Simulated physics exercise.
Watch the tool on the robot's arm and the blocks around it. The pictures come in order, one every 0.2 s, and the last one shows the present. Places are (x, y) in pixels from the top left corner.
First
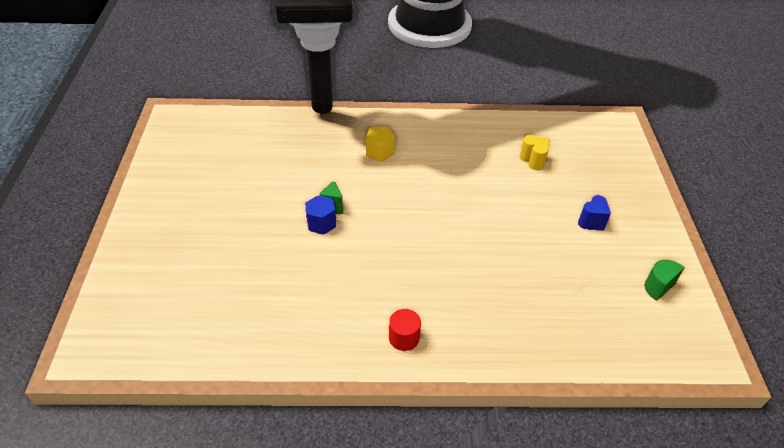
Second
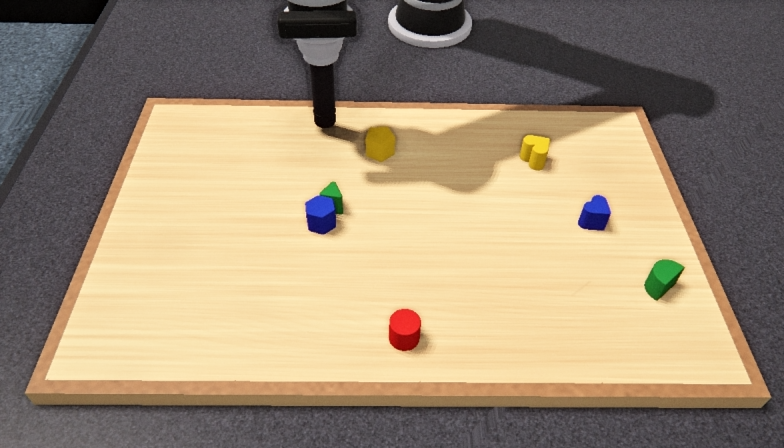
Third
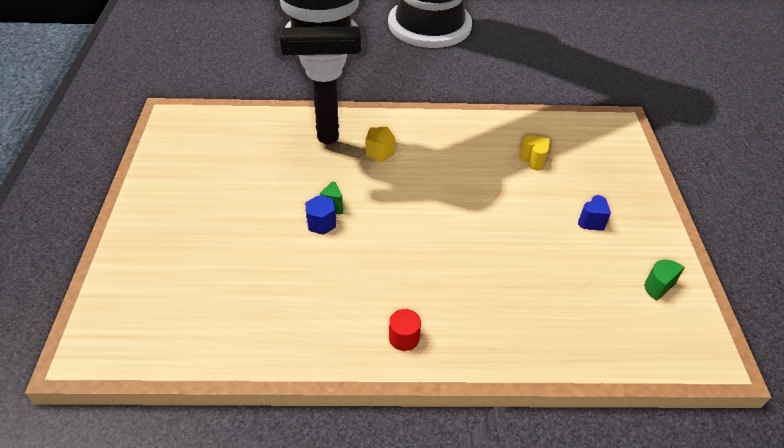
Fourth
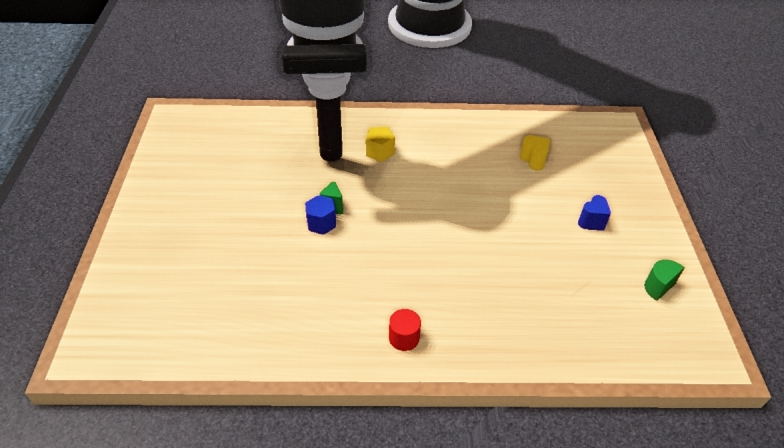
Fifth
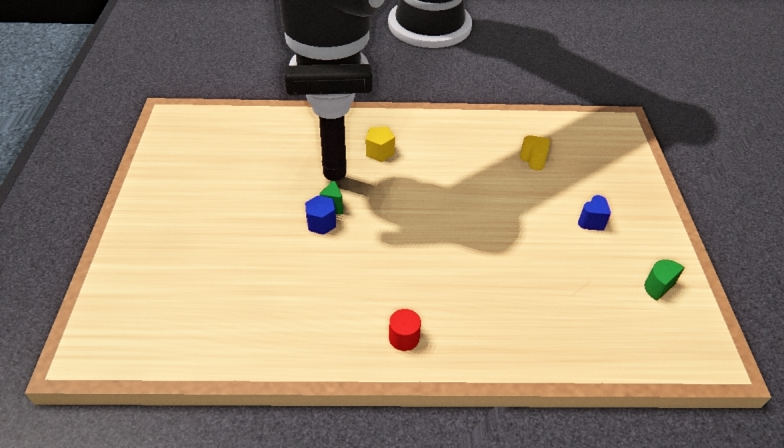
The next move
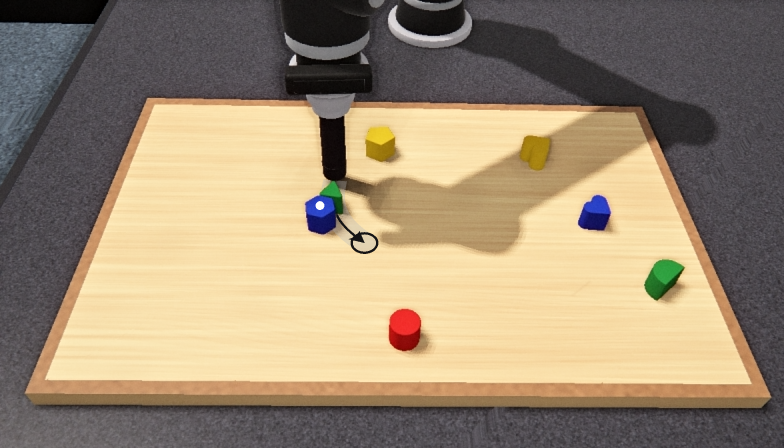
A robot arm with a slim black tool reaches in from the top over a light wooden board on a dark surface, seen from above at an angle. A blue hexagonal block touches a green triangular one left of centre, with yellow blocks behind, blue and green ones at right, and a red cylinder in front. The tool glides steadily toward the green triangle, its shadow shifting, while the blocks and camera stay still.
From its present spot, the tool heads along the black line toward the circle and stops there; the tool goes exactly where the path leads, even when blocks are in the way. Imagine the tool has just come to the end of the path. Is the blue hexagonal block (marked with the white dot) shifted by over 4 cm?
No, I don't think so.
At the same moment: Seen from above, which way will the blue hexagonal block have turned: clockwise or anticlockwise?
The block spins clockwise.
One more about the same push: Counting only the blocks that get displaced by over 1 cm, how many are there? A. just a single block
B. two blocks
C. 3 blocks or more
It's B.
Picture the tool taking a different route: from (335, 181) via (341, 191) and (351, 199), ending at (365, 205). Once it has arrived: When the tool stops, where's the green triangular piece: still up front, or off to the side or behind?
In the end it is beside or behind the tool.
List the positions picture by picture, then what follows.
Tool tip at (323, 108); block tops, blue hexagonal block at (320, 206); green triangular piece at (332, 190); yellow pentagonal block at (380, 134), in the first picture.
Tool at (325, 122); blocks unchanged, in the second picture.
Tool at (328, 138); blocks unchanged, in the third picture.
Tool at (331, 155); blocks unchanged, in the fourth picture.
Tool at (335, 174); blue hexagonal block at (320, 206); green triangular piece at (332, 190); yellow pentagonal block at (380, 134), in the fifth picture.
Path on the board, from (335, 181) via (333, 202) and (343, 224), ending at (364, 243); the dot is on the blue hexagonal block.
What follows on the original path. One third of the way, tool at (333, 196); blue hexagonal block at (314, 217); green triangular piece at (329, 203), turned 15° clockwise.
Two thirds of the way, tool at (343, 218); blue hexagonal block at (310, 224), turned 35° clockwise; green triangular piece at (335, 222), turned 70° clockwise.
At the end, tool at (364, 236); blue hexagonal block at (310, 224), turned 35° clockwise; green triangular piece at (337, 228), turned 100° clockwise; yellow pentagonal block in place.
